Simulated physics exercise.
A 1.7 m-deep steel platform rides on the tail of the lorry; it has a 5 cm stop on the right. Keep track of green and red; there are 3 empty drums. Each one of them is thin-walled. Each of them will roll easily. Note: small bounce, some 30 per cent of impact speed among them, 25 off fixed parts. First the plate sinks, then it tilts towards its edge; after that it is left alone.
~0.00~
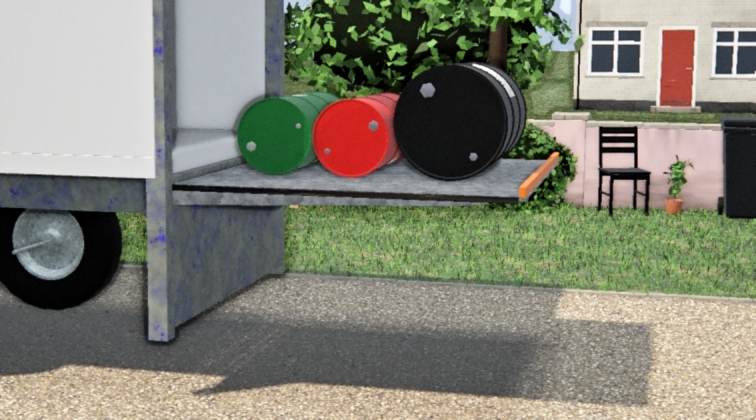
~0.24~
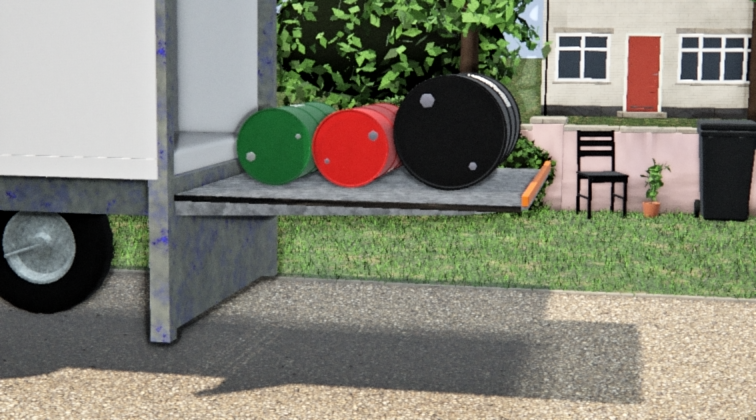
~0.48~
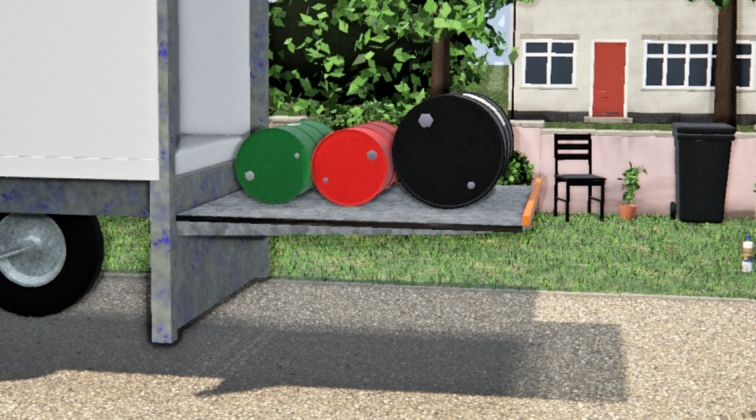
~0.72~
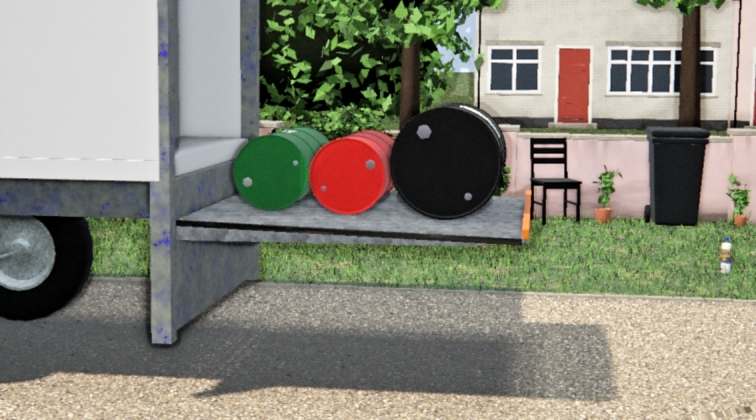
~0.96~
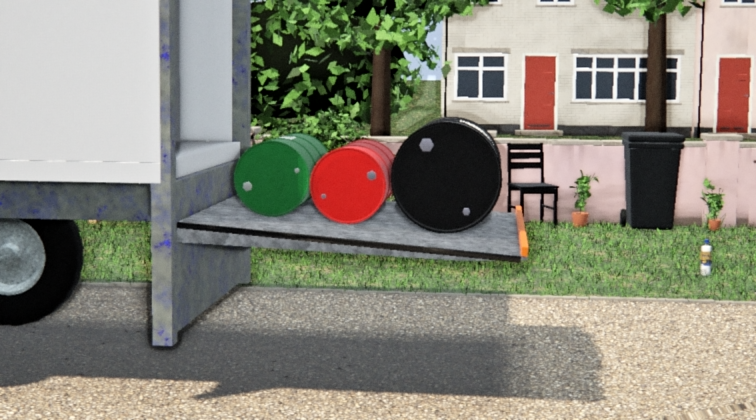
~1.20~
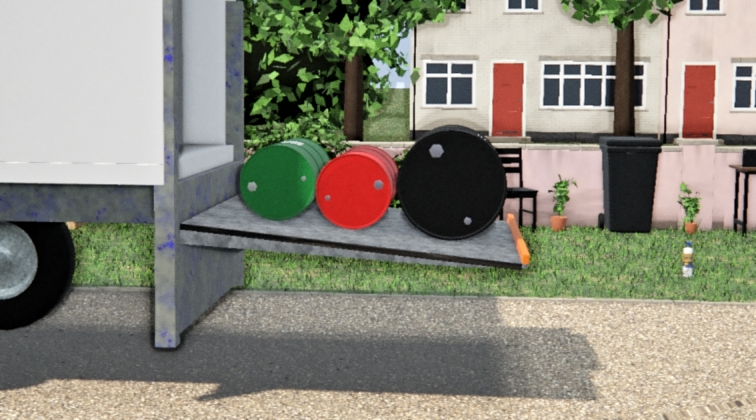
On a road beside a strip of grass and houses, green, red and black drums lie side by side on a steel platform at the back of a lorry. The platform sinks as the houses shift leftward behind it, then tilts down to the right, and the drums shift slightly right along it.
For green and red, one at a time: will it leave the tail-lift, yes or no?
Green: No; red: No.
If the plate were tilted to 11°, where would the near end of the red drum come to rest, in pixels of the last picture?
It would finish close to (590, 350) in the last picture.
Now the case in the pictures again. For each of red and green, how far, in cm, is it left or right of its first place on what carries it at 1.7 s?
Red 15 cm right, green 15 cm right.
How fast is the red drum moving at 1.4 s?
The speed is close to 0.3 m/s.
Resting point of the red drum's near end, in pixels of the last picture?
(410, 198).
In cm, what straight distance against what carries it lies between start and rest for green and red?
Net shift - green: 35; red: 35.
By 1.4 s, green is on the plate, 125 cm from the stop, rolling right; red is on the plate, 85 cm from the stop, rolling right; 0 over the stop so far.
By 1.7 s, green is on the plate, 115 cm from the stop, rolling right; red is on the plate, 75 cm from the stop, rolling right; 0 over the stop so far.
By 1.9 s, green is on the plate, 105 cm from the stop, rolling right; red is on the plate, 65 cm from the stop, rolling right; 0 over the stop so far.
Finally (2.2 s), green is on the plate, 100 cm from the stop; red is on the plate, 60 cm from the stop; 0 over the stop so far.
